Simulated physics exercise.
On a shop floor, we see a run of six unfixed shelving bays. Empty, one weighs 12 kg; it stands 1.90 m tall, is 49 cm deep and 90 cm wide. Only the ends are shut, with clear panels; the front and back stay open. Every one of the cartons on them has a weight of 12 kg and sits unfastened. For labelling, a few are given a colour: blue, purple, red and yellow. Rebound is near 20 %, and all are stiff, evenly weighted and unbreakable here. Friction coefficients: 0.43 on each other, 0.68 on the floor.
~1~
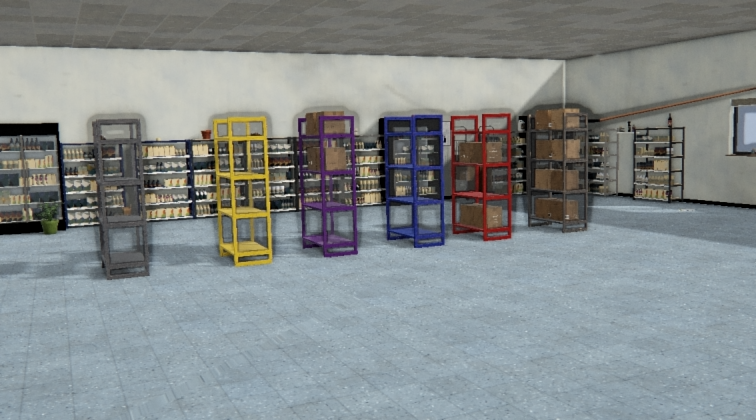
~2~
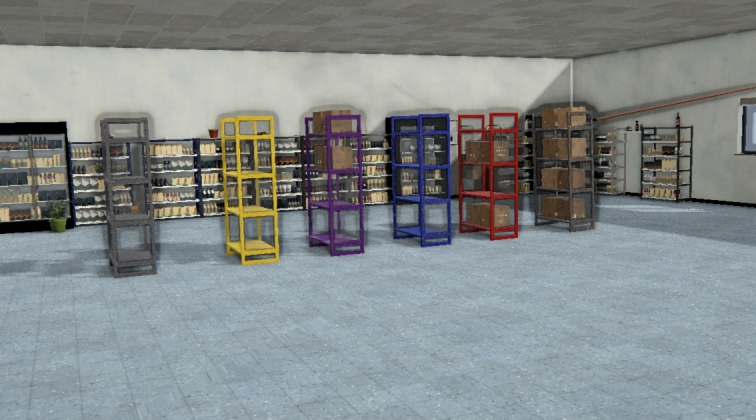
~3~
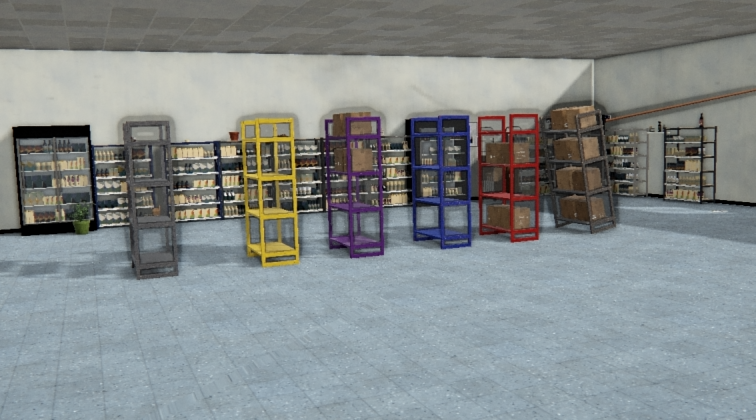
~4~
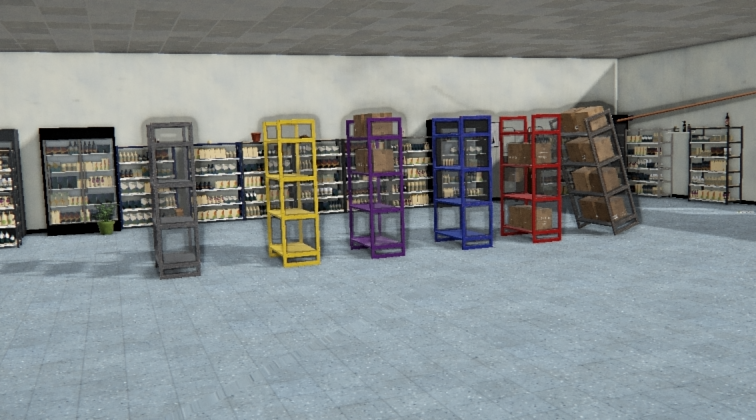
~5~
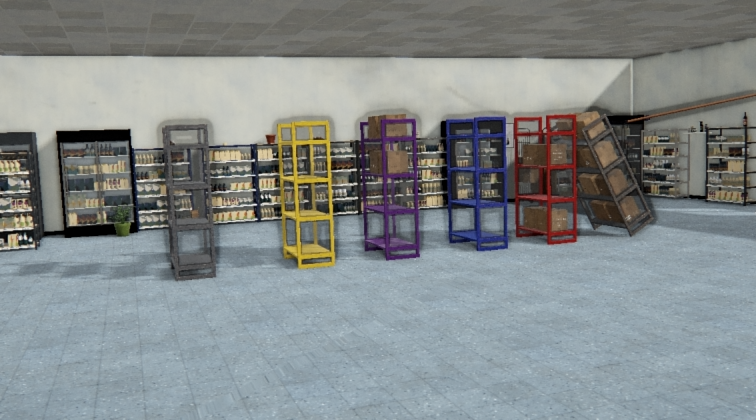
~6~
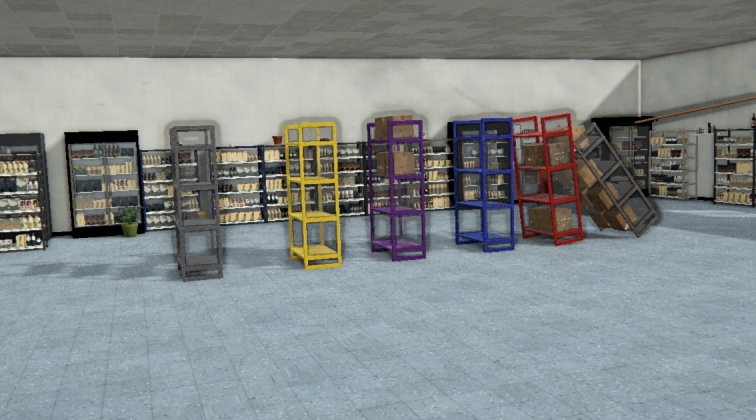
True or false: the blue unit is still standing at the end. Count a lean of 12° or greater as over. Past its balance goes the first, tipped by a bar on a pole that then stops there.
False.
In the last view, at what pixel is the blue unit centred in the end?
Somewhere close to (454, 185), I'd say.
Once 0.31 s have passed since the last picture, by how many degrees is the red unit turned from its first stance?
About 20 degrees.
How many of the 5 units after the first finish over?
2 in total.
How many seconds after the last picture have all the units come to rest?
I'd put it around 2.0 seconds.
Then, 0.11 s after the last picture, 6 cartons spilt or dropped; none of the 5 other units over, 1 disturbed; blue unit unmoved; red unit leaning 10°.
Then, 0.31 s after the last picture, 8 cartons spilt or dropped; 1 of the 5 other units over; blue unit unmoved; red unit leaning 21°.
Then, 0.77 s after the last picture, 10 cartons spilt or dropped; 2 of the 5 other units over; blue unit leaning 21°; red unit leaning 30°.
Then, 1.43 s after the last picture, 12 cartons spilt or dropped; 2 of the 5 other units over; blue unit leaning 28°; red unit leaning 21°.
At rest, 12 cartons spilt or dropped; 2 of the 5 other units over; blue unit leaning 28°; red unit leaning 21°; purple unit unmoved. Three left standing. As the last picture would show them, middles, blue unit near (454, 185), red unit near (531, 179).
